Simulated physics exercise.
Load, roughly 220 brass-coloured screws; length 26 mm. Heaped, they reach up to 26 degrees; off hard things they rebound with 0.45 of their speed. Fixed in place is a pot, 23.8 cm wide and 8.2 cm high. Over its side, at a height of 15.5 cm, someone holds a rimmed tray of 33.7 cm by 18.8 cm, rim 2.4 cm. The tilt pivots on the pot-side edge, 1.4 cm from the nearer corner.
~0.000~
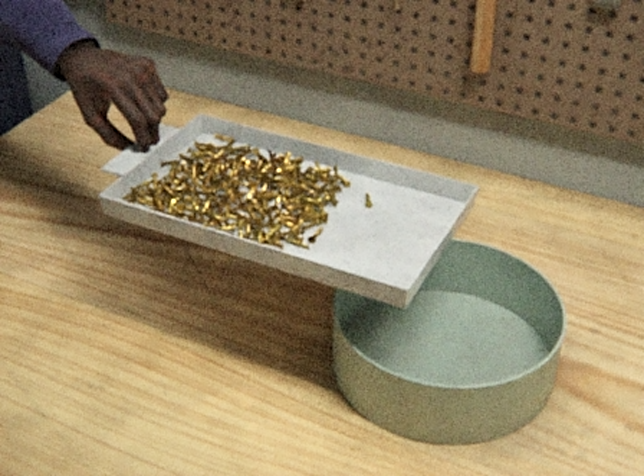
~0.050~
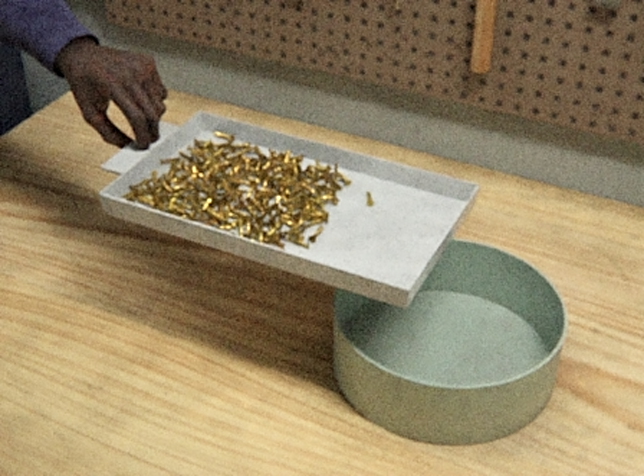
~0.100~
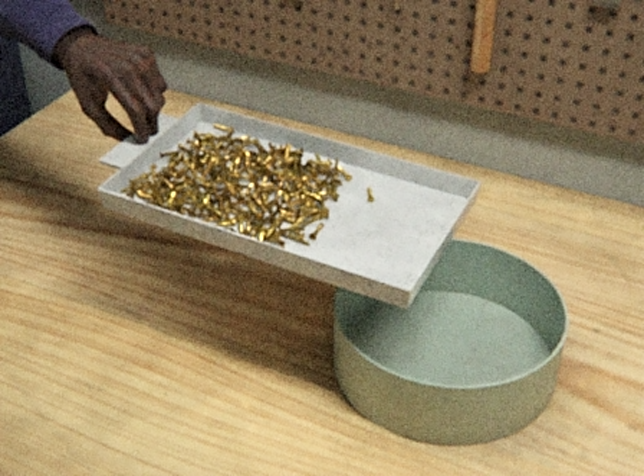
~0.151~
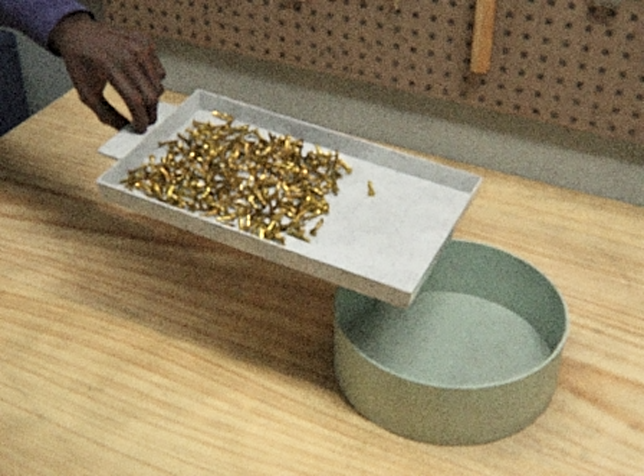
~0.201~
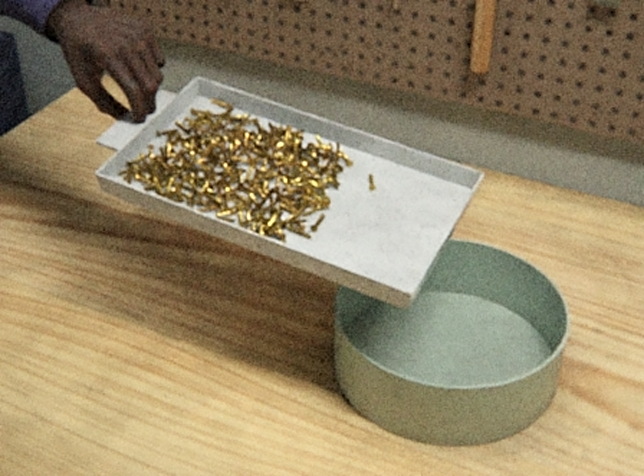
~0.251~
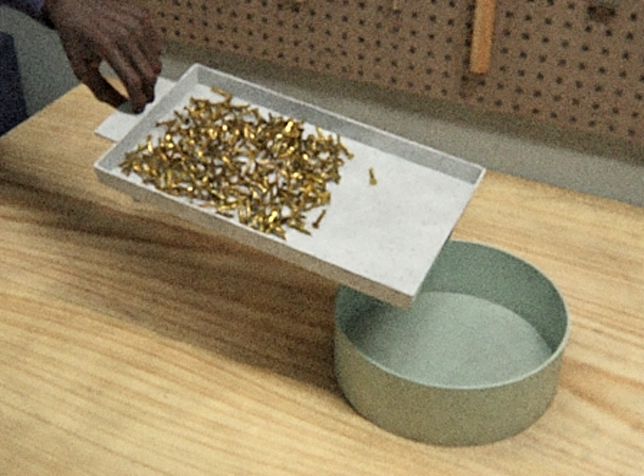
A hand held a shallow pale tray of brass-coloured screws over the side of a round green pot, then raised the tray's left end slightly while the screws stayed bunched toward that end.
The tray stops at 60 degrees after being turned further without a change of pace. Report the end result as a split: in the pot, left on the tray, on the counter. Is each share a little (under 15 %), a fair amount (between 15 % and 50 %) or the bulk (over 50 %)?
Pot: A little; tray: The bulk; counter: A fair amount.
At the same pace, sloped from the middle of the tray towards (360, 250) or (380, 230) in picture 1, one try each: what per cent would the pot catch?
40 and 40 %.
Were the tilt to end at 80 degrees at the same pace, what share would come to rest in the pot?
I'd put it at close to 5 per cent.
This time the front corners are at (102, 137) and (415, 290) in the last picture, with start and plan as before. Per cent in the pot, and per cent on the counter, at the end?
You'd end with pot at 35 and counter at 10.
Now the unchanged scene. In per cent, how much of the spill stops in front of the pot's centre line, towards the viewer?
Roughly 100 per cent.
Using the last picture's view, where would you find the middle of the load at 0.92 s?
Somewhere about (319, 212) in the last view.
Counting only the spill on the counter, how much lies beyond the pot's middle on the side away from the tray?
I'd put it at close to 60 per cent.
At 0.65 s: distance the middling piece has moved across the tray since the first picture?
About 3 cm.
Then, at 0.65 s, tilt 35 degrees; the tray holds 100 %, the pot 0 %.
After 0.92 s, tilt 50 degrees; the tray holds 100 %, the pot 0 %.
After 1.29 s, tilt 60 degrees; the tray holds 80 %, the pot 0 %.
By 2.4 s all is still; pot 0 %, tray 60 %, counter 40 %.
